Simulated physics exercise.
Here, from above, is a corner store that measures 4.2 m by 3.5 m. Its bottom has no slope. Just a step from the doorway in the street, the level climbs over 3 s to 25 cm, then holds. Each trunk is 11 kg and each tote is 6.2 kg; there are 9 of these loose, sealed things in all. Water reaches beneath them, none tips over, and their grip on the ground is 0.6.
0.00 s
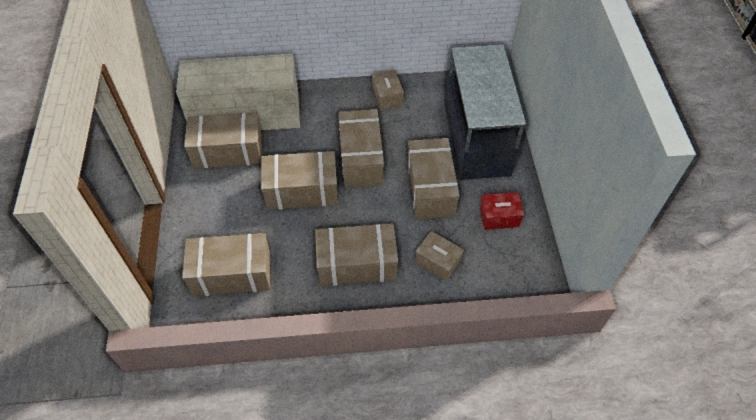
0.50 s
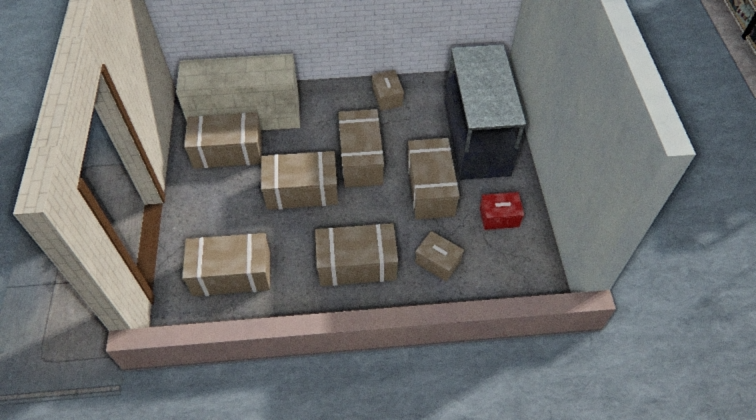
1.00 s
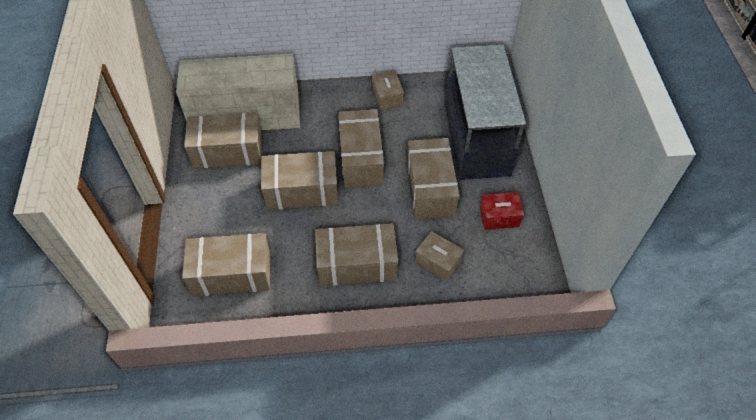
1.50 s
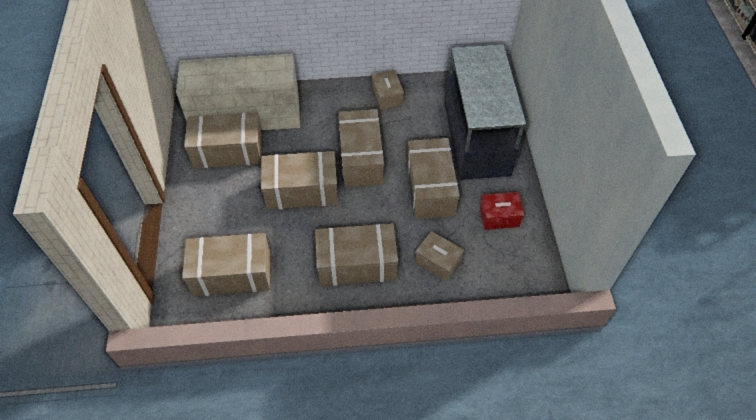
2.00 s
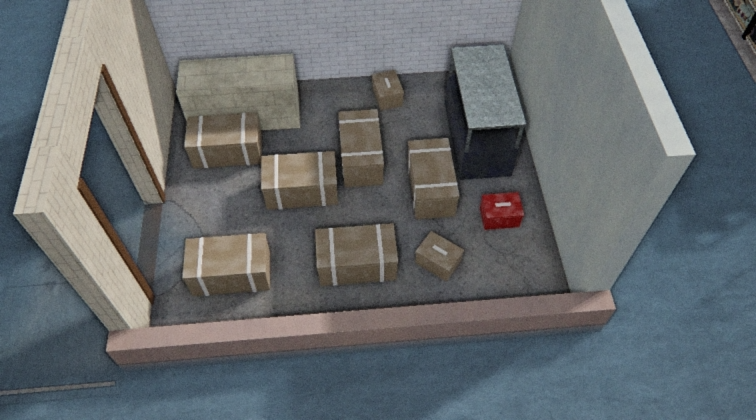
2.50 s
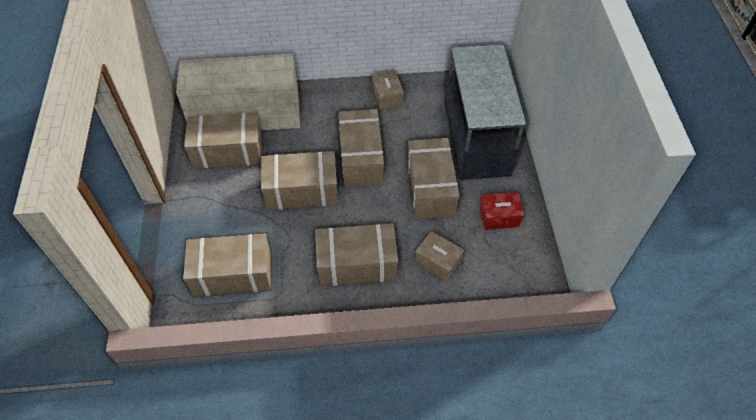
In a small walled store seen from above, bluish water covered the street outside and then began creeping in through the doorway on the left, while the boxes and the red tote stayed still.
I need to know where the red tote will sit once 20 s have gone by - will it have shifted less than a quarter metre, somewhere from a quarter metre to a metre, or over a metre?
It will have shifted a quarter metre to a metre.
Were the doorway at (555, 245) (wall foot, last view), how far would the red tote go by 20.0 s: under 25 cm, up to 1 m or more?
With that change, the red tote is swept well off.
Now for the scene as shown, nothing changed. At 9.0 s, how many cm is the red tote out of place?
Roughly 50 cm by then.
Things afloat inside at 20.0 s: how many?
That would be 9 of them.
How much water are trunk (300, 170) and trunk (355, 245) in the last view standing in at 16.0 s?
About 21 and 21 cm.
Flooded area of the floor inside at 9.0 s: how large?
My estimate is roughly 13 m2.
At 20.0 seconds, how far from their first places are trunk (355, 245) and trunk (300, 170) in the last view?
Net displacement, in order: 150 cm; 150 cm.
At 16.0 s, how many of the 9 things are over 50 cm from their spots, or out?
8 in all.
After 4.0 s the red tote is near (503, 205), 0.0 m from its start, aground; 2 afloat.
After 9.0 s the red tote is near (528, 169), 0.5 m from its start, afloat; 9 afloat.
After 16.0 s the red tote is near (527, 163), 0.5 m from its start, afloat; 9 afloat.
After 20.0 s the red tote is near (528, 161), 0.5 m from its start, afloat; 9 afloat.
